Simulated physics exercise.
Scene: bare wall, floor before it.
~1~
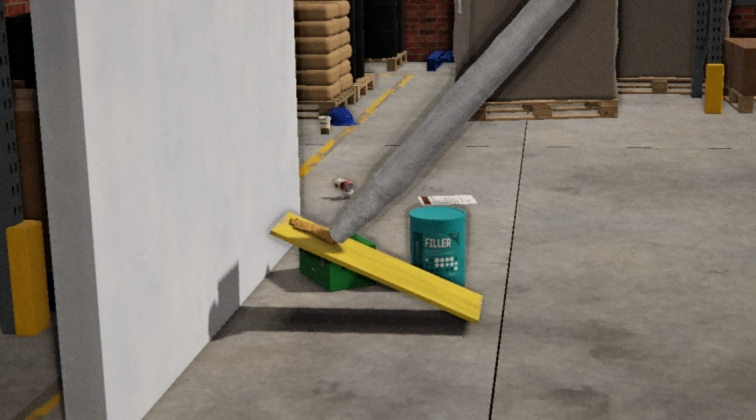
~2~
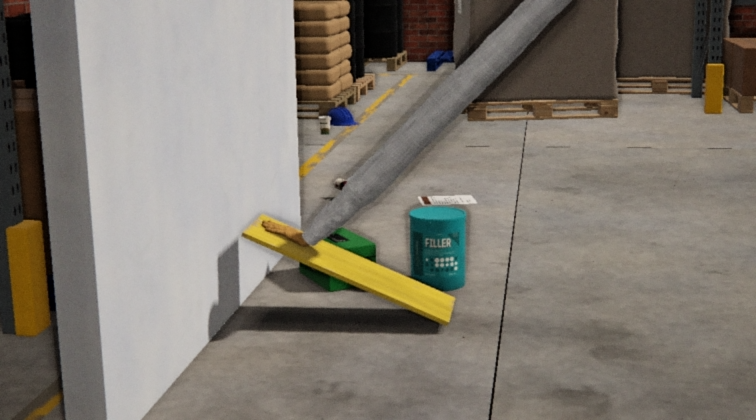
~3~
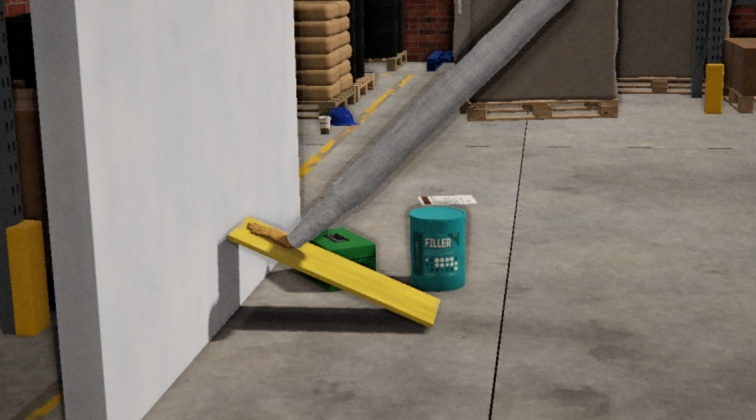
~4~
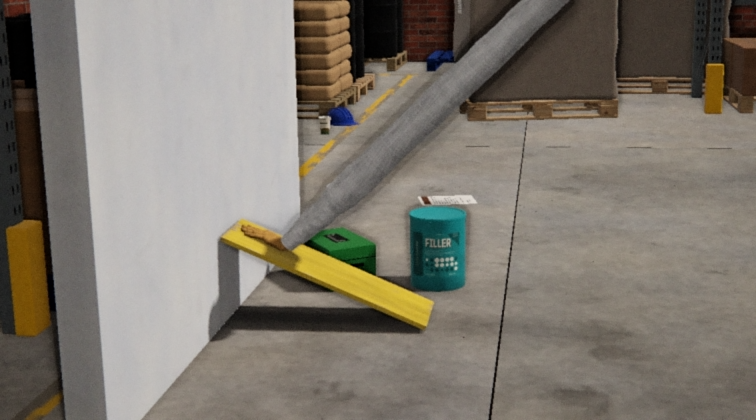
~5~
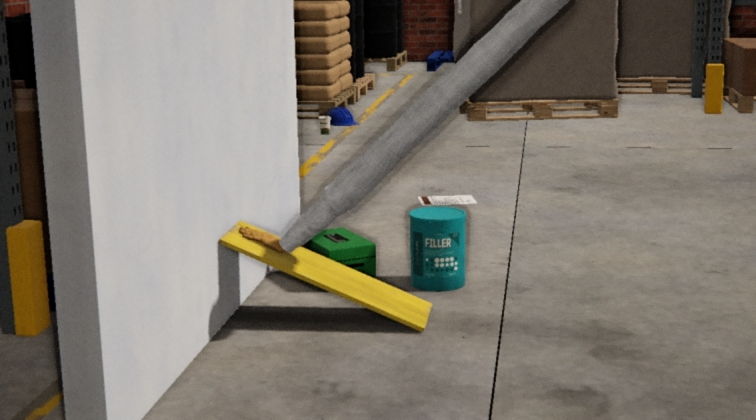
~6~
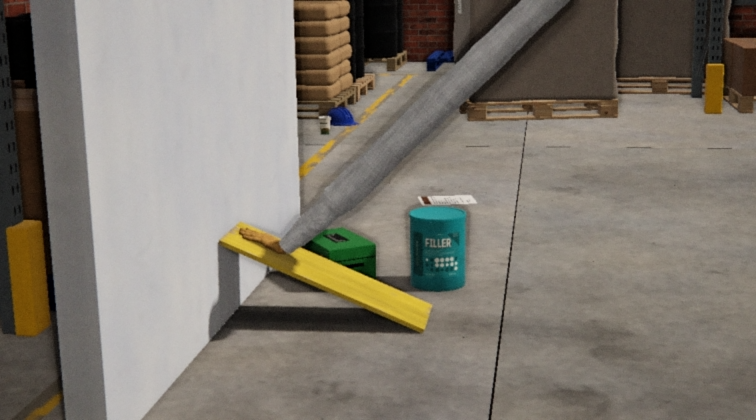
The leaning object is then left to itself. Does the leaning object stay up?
No.
Then, 0.30 s after the last picture, yellow board leaning 13° more than when let go near (335, 297).
Then, 0.40 s after the last picture, yellow board leaning 23° more than when let go near (337, 314).
At rest, moved from the start, yellow board; the other 2 in place. Seen from the same camera at the end, yellow board near (337, 316). The board slips out.
